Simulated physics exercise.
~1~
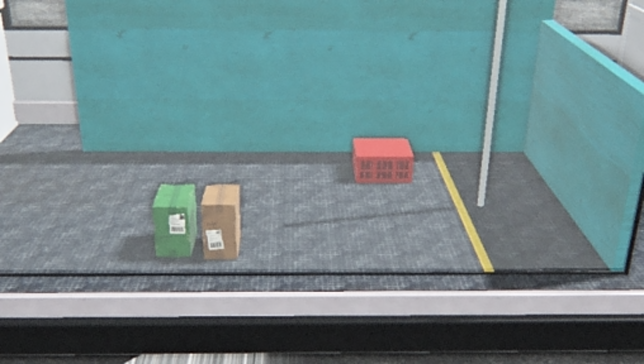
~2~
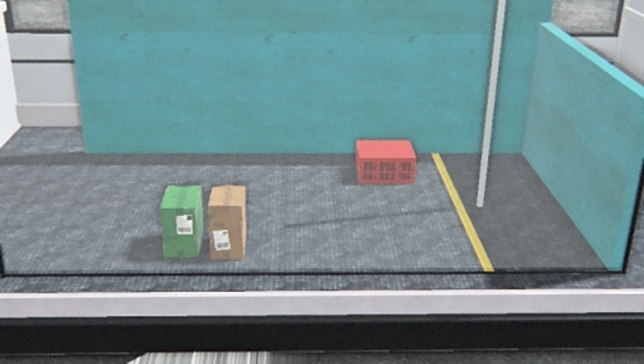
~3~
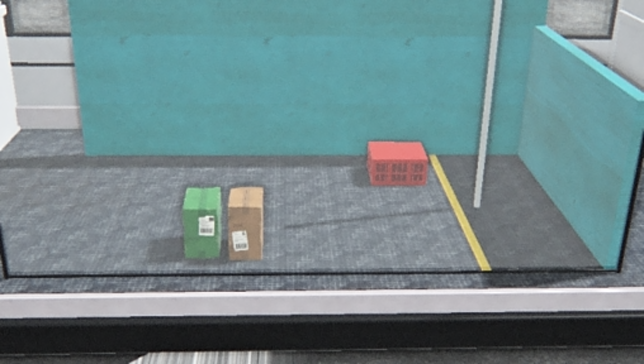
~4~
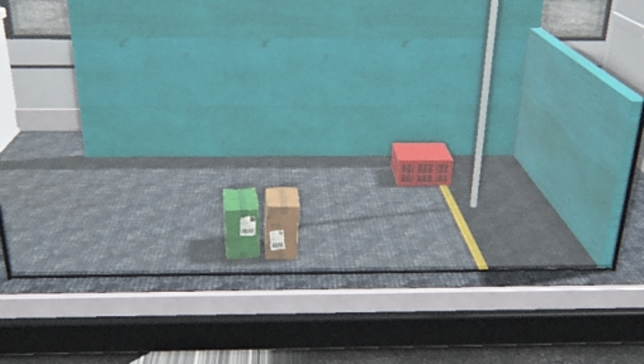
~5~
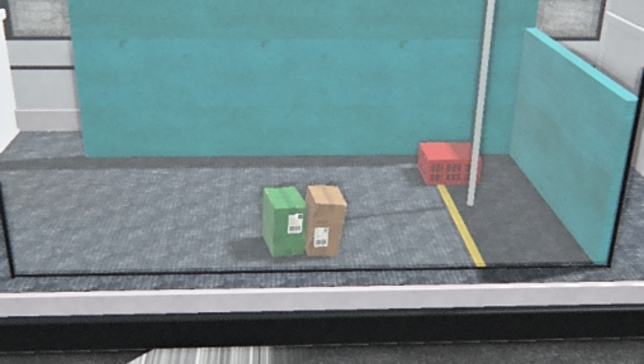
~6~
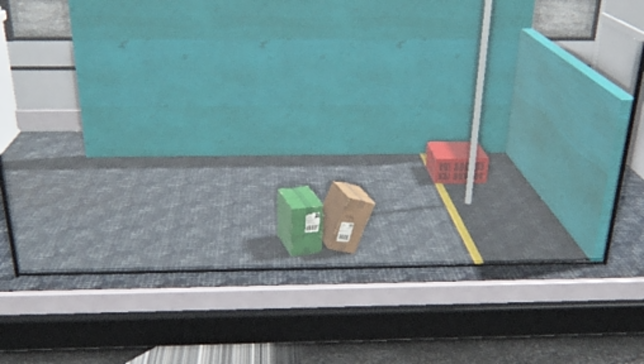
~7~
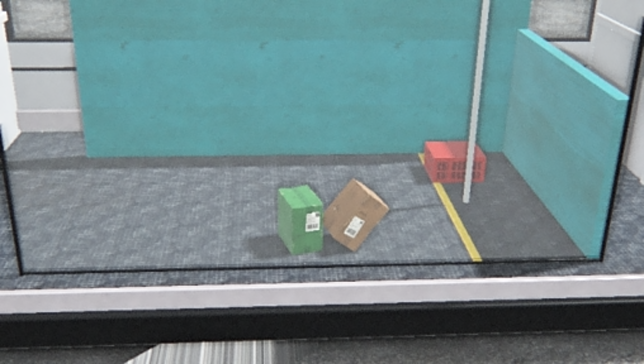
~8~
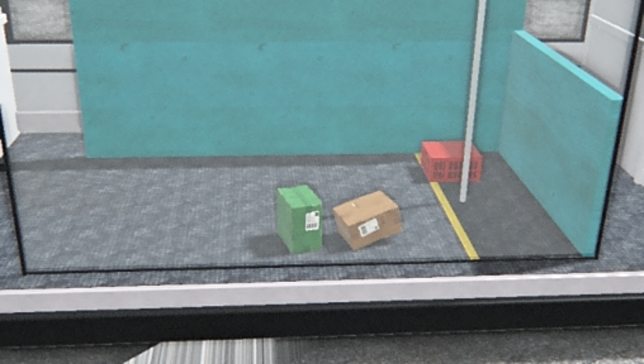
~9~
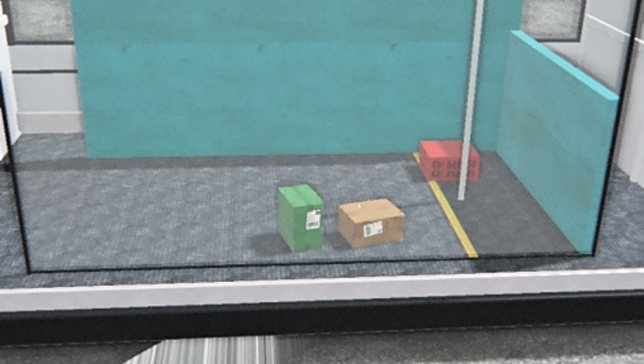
On a tram floor, three items slide right; the crate crosses the line, the brown pack topples.
